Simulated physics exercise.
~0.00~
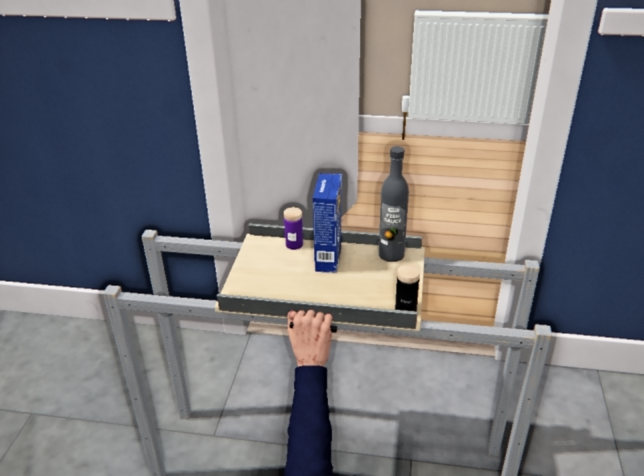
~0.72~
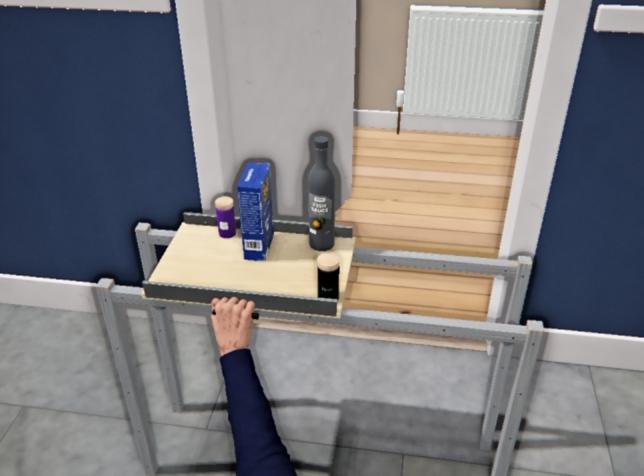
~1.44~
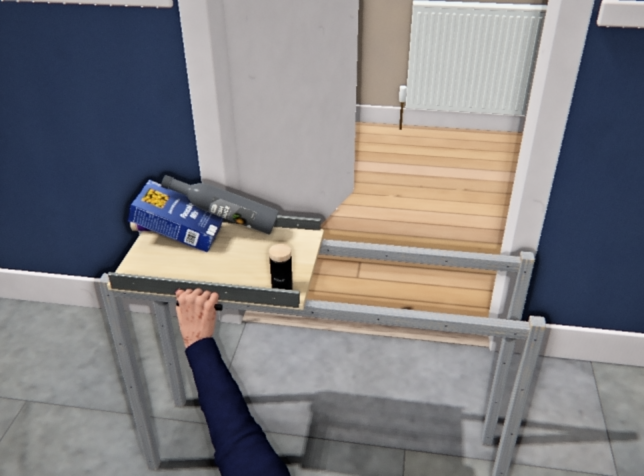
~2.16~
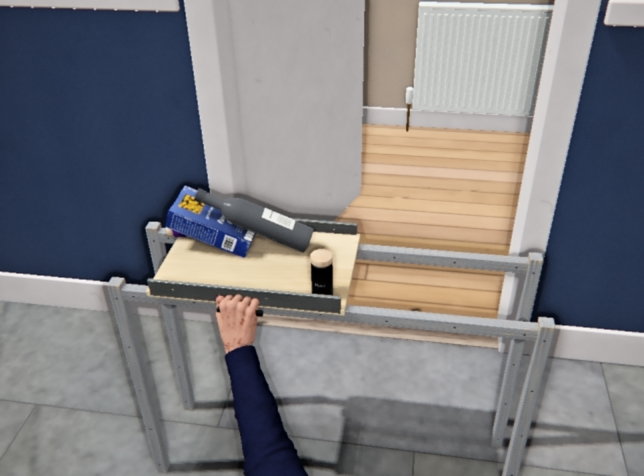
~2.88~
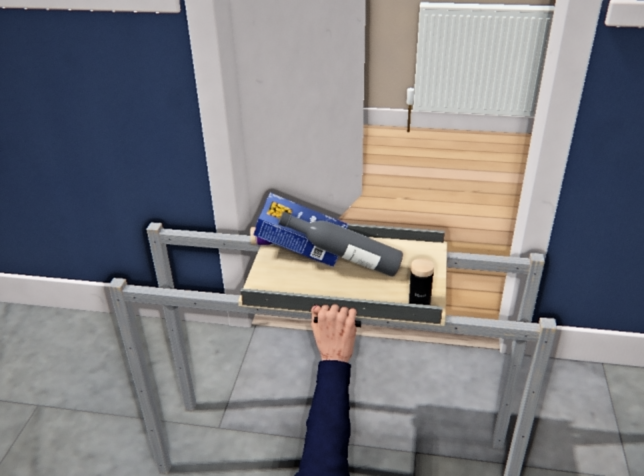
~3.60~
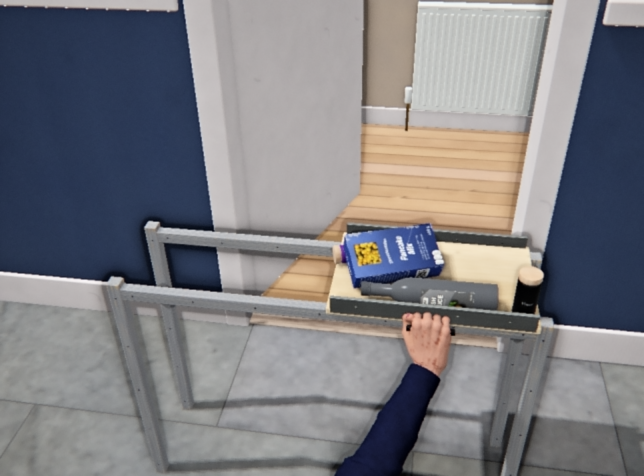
A bottle and blue packet topple as a hand slides the tray left, then right.
